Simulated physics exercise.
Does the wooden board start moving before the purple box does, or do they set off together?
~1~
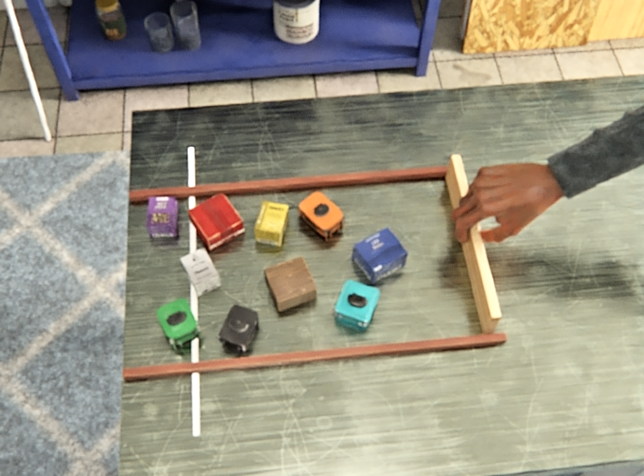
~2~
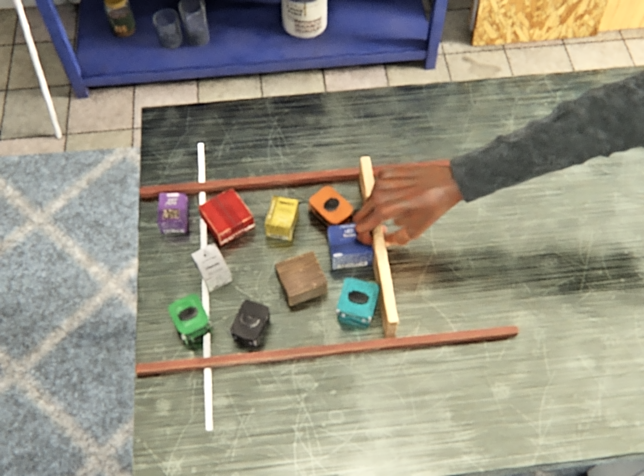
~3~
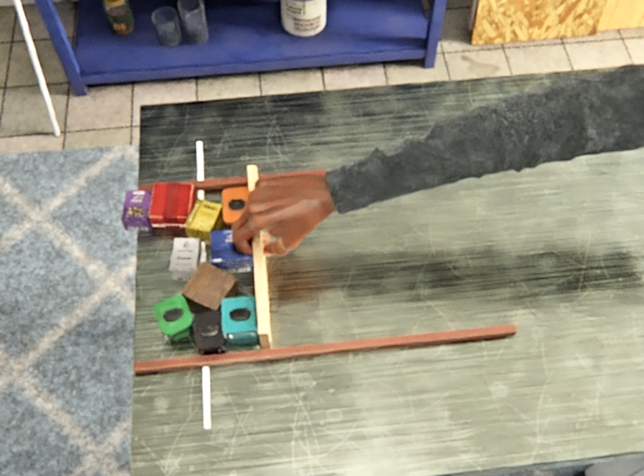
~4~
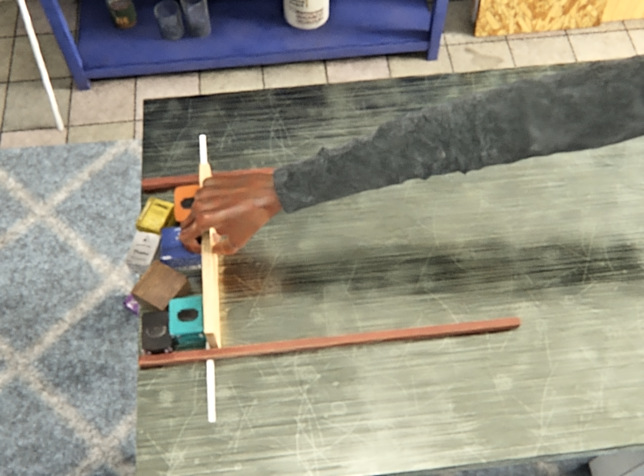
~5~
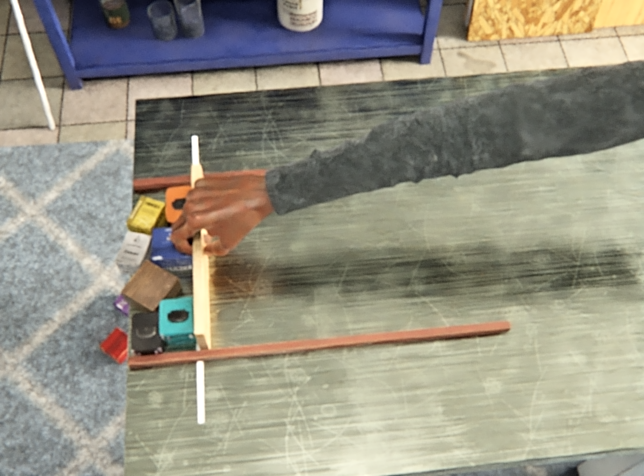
The wooden board starts moving first. The purple box stays still at first and only shifts later, as the board pushes the cluster left.
A hand pushes a wooden board left to the tape, shoving several small boxes off the table.
